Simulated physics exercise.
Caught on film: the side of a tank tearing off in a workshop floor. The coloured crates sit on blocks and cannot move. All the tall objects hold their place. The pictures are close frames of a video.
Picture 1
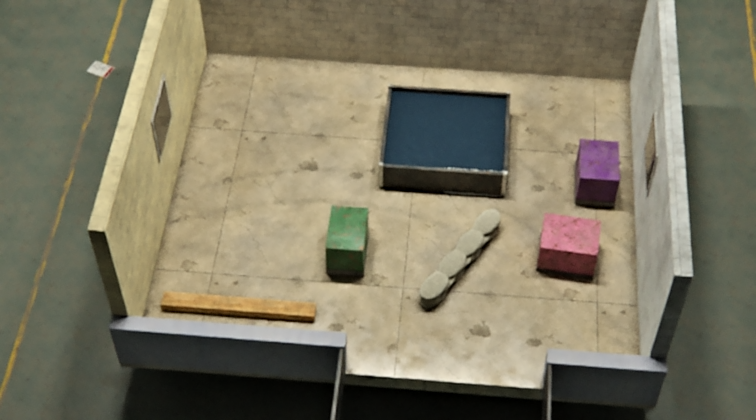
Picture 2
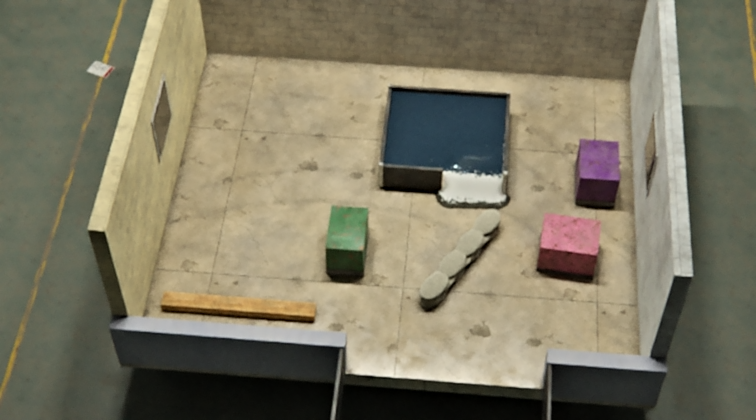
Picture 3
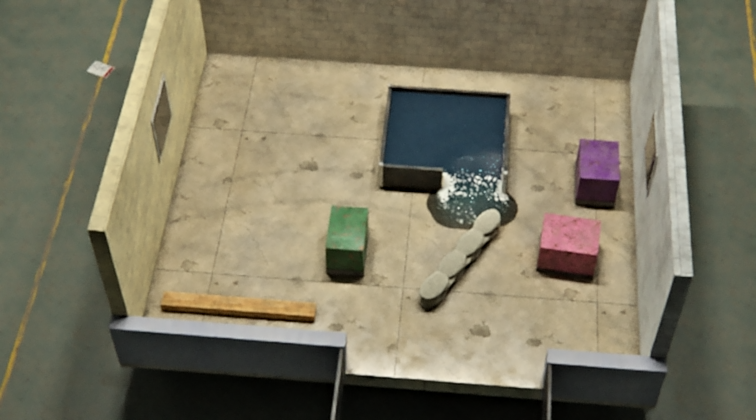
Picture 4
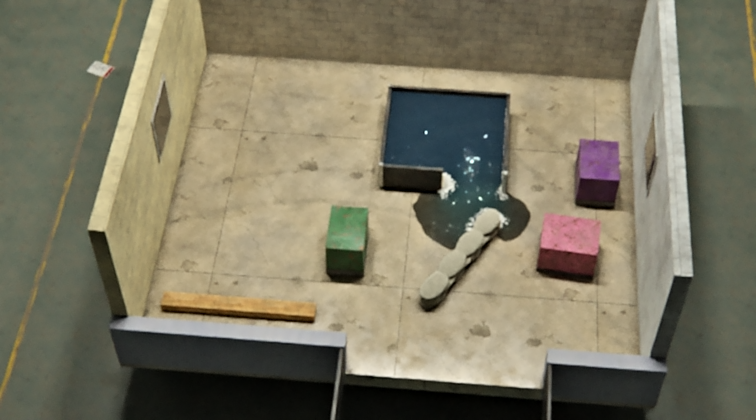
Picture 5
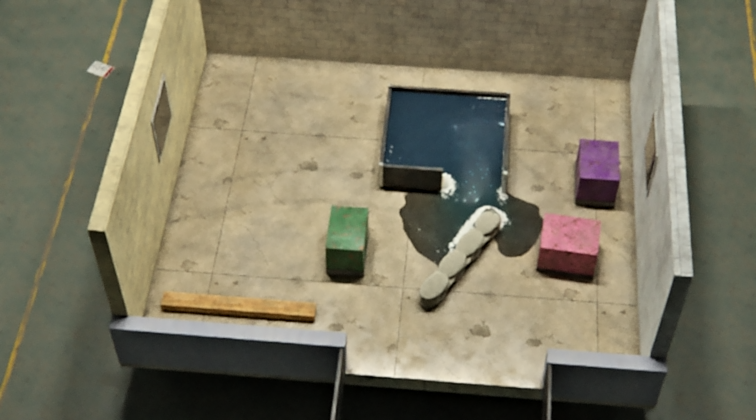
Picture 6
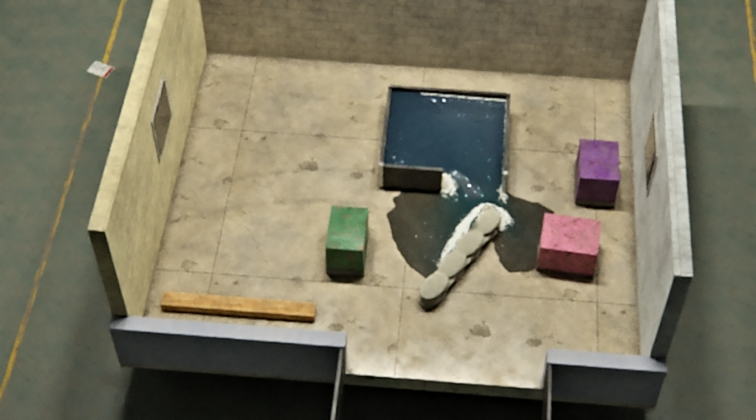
Water pouring from a gap in a dark tank's front side, spreading over the floor around a pale, lumpy low barrier.
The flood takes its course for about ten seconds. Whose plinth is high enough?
One by one: The green crate gets wet; the purple crate stays dry; the pink crate gets wet.
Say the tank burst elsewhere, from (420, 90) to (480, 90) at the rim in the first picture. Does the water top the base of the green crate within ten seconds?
My reading: Green crate is spared.
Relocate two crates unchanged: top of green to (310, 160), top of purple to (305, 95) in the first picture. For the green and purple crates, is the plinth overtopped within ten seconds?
In short: The green one remains dry; the purple one escapes it.
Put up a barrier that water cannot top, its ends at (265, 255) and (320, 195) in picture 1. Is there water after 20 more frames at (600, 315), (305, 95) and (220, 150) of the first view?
As listed: Flooded, not flooded, no water.
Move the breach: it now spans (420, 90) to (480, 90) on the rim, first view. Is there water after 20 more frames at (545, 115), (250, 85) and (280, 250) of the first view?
In turn: Covered, under water, no water.
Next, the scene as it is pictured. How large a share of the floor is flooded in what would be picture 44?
I make it 45 per cent.
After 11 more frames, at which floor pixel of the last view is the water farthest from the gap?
Around (256, 352).
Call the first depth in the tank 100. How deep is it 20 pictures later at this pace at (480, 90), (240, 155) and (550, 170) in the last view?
In turn 0, 0 and 2 in a hundred.
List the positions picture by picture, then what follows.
In the first frame, still water in the water tank at (446, 132).
In the second frame, water pours out at (472, 186) and has run to (503, 203).
In the third frame, the front is at (499, 223), out from the gap at (472, 186).
In the fourth frame, the front is at (449, 243), out from the gap at (472, 187).
In the fifth frame, water pours out at (472, 186) and has run to (447, 265).
In the sixth frame, the front is at (435, 276), out from the gap at (472, 186).
A moment on, water covers 10 % of the floor; the green crate water round its plinth, the purple crate not reached, the pink crate water round its plinth.
Next, water covers 25 % of the floor; the green crate water round its plinth, the purple crate water round its plinth, the pink crate water round its plinth.
Then, water covers 35 % of the floor; the green crate water round its plinth, the purple crate water round its plinth, the pink crate water round its plinth.
Later, water covers 45 % of the floor; the green crate water round its plinth, the purple crate water round its plinth, the pink crate water round its plinth.
In the end, water covers 80 % of the floor; the green crate was topped, the purple crate stayed above the water, the pink crate was topped.
